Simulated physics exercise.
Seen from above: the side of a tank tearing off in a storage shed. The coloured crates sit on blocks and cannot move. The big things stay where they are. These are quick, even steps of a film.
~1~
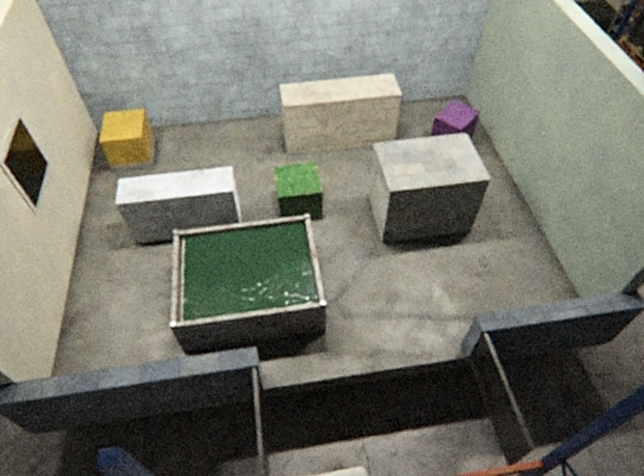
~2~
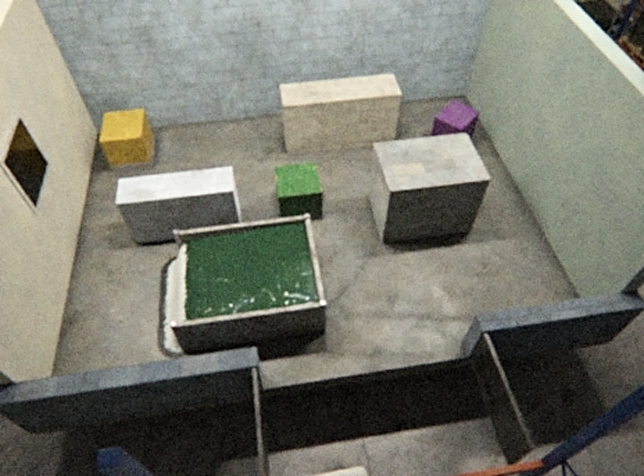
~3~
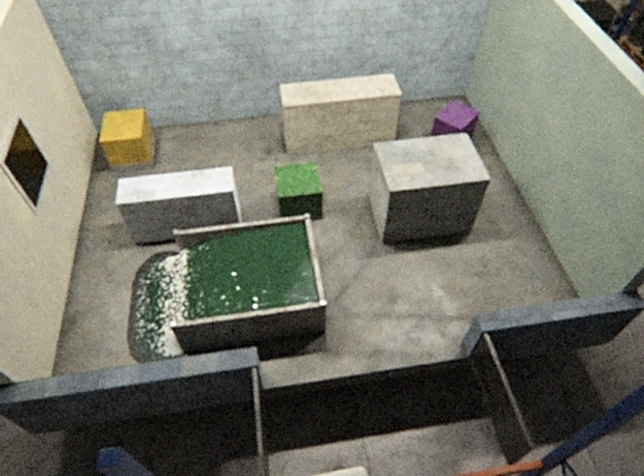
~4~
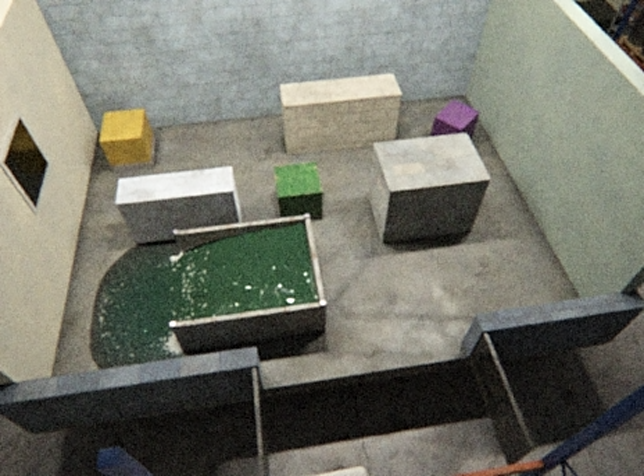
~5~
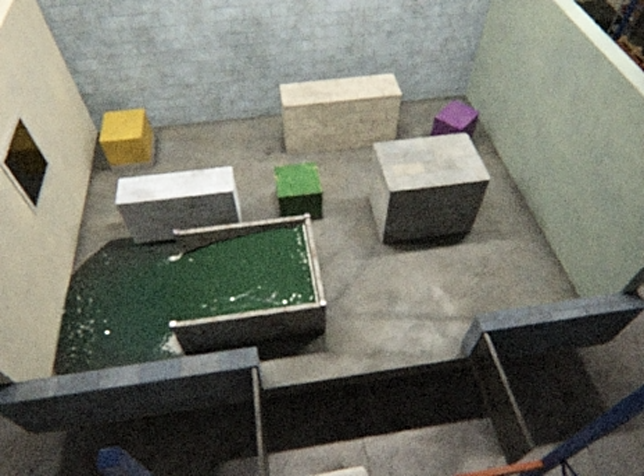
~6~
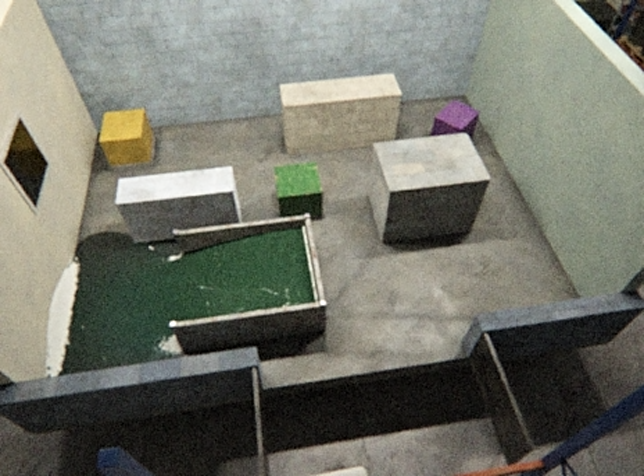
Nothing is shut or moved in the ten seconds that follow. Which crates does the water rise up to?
In the end: The purple crate keeps dry; the green crate is soaked; the yellow crate is soaked.
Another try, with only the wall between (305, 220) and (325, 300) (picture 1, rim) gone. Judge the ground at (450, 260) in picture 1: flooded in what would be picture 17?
Verdict: Wet.
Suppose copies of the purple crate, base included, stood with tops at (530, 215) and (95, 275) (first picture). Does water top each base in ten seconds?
In turn: Keeps dry, takes water.
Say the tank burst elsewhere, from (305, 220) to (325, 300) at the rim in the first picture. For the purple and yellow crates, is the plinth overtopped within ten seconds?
In short: The purple one gets wet; the yellow one stays dry.
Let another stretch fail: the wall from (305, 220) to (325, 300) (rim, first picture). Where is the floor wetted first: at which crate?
It is the crate marked green.
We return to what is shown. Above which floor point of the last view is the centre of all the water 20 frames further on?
Close to (162, 261).
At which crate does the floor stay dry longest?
Last comes the purple-painted one.
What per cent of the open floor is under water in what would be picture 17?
Roughly 25 per cent.
A moment on, water covers 15 % of the floor; the purple crate not reached, the green crate not reached, the yellow crate not reached.
Next, water covers 25 % of the floor; the purple crate not reached, the green crate not reached, the yellow crate water round its plinth.
Then, water covers 45 % of the floor; the purple crate not reached, the green crate not reached, the yellow crate water round its plinth.
Later, water covers 75 % of the floor; the purple crate water round its plinth, the green crate water round its plinth, the yellow crate water round its plinth.
In the end, water covers 95 % of the floor; the purple crate stayed above the water, the green crate was topped, the yellow crate was topped.
